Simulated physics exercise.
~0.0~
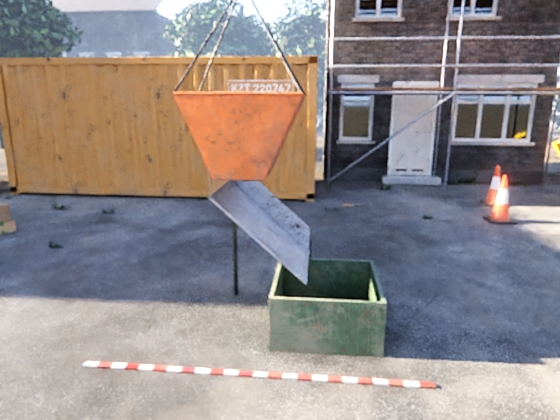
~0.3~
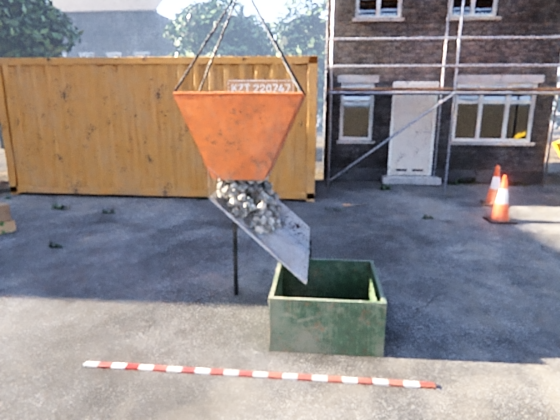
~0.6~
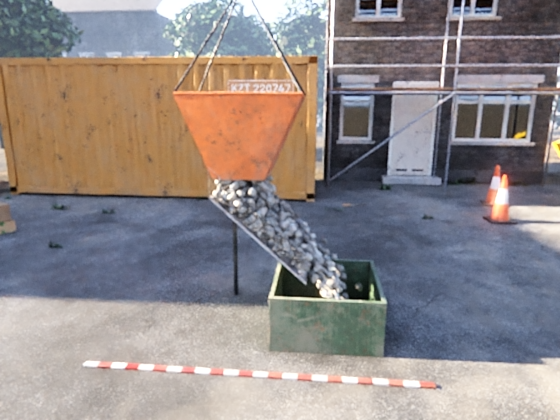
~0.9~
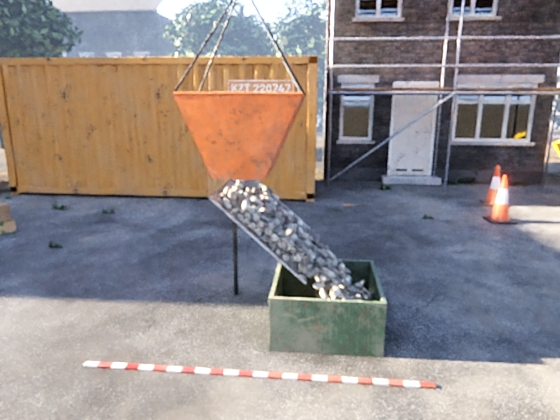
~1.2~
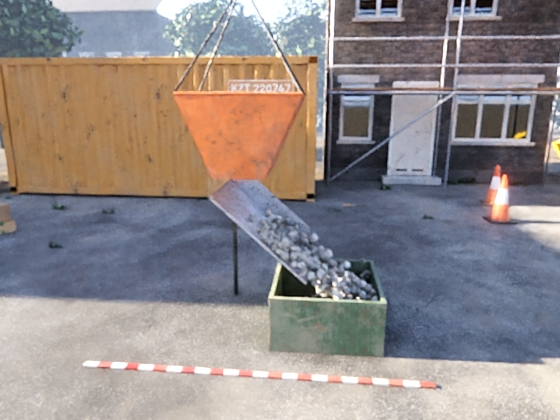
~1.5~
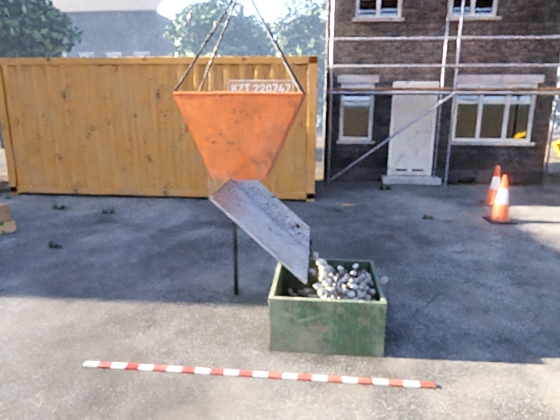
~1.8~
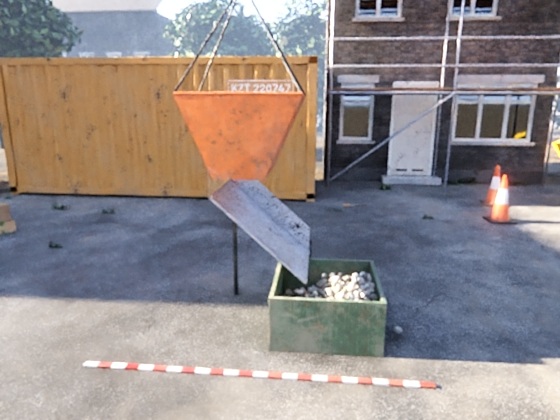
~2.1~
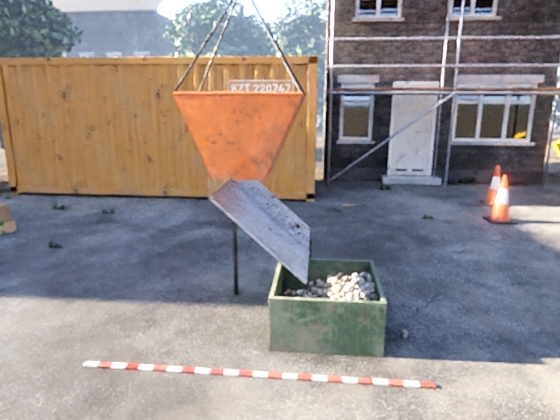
We see an orange skip hanging above a sloping steel plate and an open green bin. Grey stones pour from its bottom, slide down the plate to the right and drop into the bin, until the skip and plate are clear and the stones lie heaped in the bin.
